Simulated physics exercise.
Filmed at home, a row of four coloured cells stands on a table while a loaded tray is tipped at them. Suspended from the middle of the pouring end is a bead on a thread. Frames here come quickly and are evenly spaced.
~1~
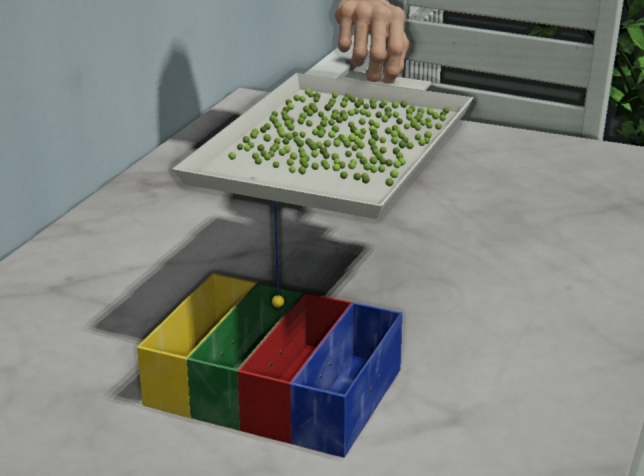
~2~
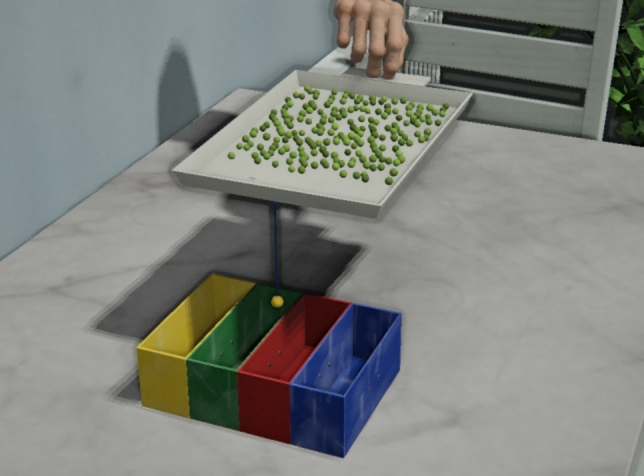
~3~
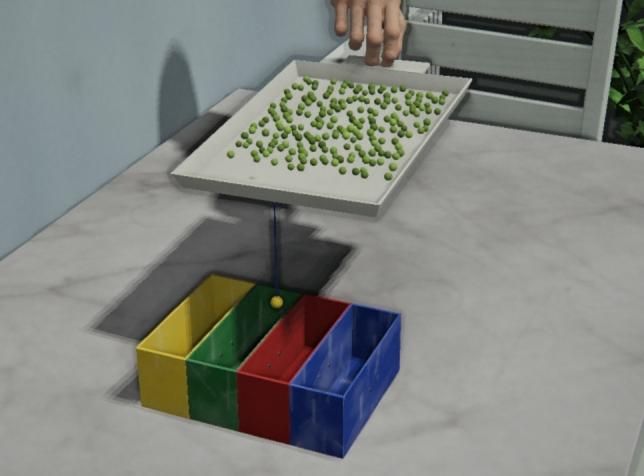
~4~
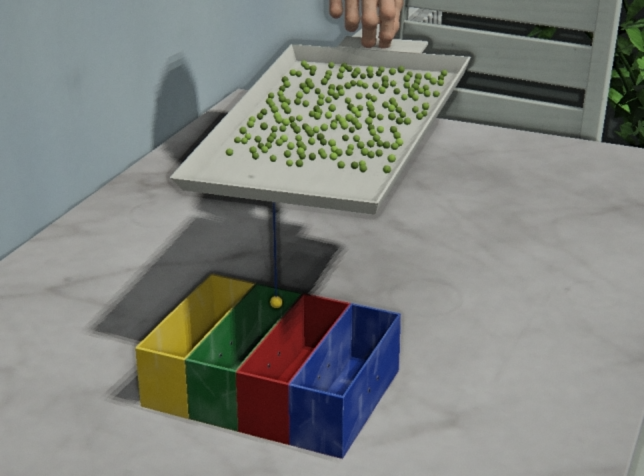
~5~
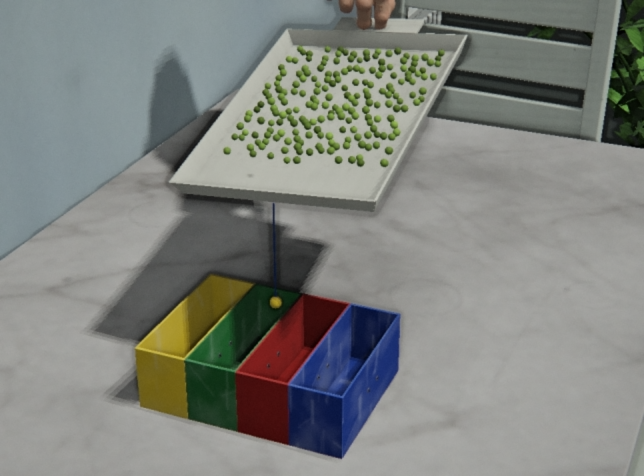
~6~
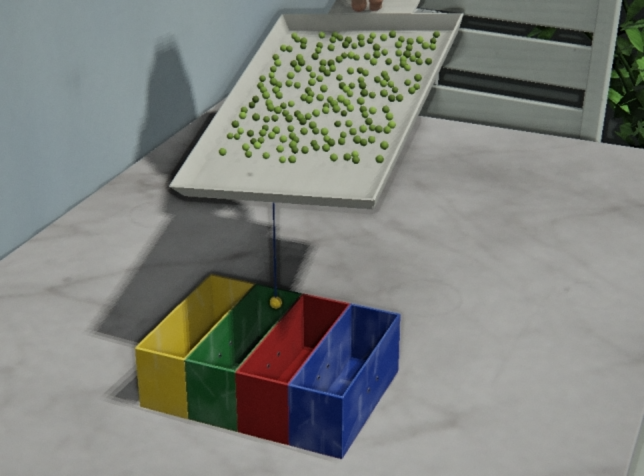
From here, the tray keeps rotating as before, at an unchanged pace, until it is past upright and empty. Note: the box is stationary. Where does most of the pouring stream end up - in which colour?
In the yellow one.
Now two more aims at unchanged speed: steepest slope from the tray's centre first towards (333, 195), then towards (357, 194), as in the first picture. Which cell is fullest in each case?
At the first place that blue cell, at the second blue.
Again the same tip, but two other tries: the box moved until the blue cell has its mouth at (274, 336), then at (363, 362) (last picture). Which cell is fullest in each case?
The cell in green, then that yellow cell.
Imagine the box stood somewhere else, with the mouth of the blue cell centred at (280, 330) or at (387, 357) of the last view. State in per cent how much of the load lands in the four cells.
Around 100 per cent for the first position, around 10 per cent for the second.
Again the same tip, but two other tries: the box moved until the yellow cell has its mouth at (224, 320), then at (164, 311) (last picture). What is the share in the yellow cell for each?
It comes to roughly 20 per cent in one try and roughly 60 per cent in the next.
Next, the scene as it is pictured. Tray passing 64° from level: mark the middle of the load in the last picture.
Centre estimate: (189, 240).
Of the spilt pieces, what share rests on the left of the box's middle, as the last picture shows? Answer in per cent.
It comes to about 100 percent.
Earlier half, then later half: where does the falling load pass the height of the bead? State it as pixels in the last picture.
Early-half point (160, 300); late-half point (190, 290).
Just after the last frame, tray tipped steeply; roughly a third on the tray; about a tenth in the yellow cell; just a few in the green cell; just a few in the red cell; roughly half falling or outside the box.
A moment on, tray tipped past a quarter turn; just a few on the tray; roughly half in the yellow cell; about a tenth in the green cell; just a few in the red cell; roughly a third falling or outside the box.
Further on, tray tipped past a quarter turn; roughly half in the yellow cell; about a tenth in the green cell; just a few in the red cell; roughly a third falling or outside the box.
When it is over, tray tipped past a quarter turn; roughly half in the yellow cell; about a tenth in the green cell; just a few in the red cell; not one in the blue cell; roughly a third outside the box.
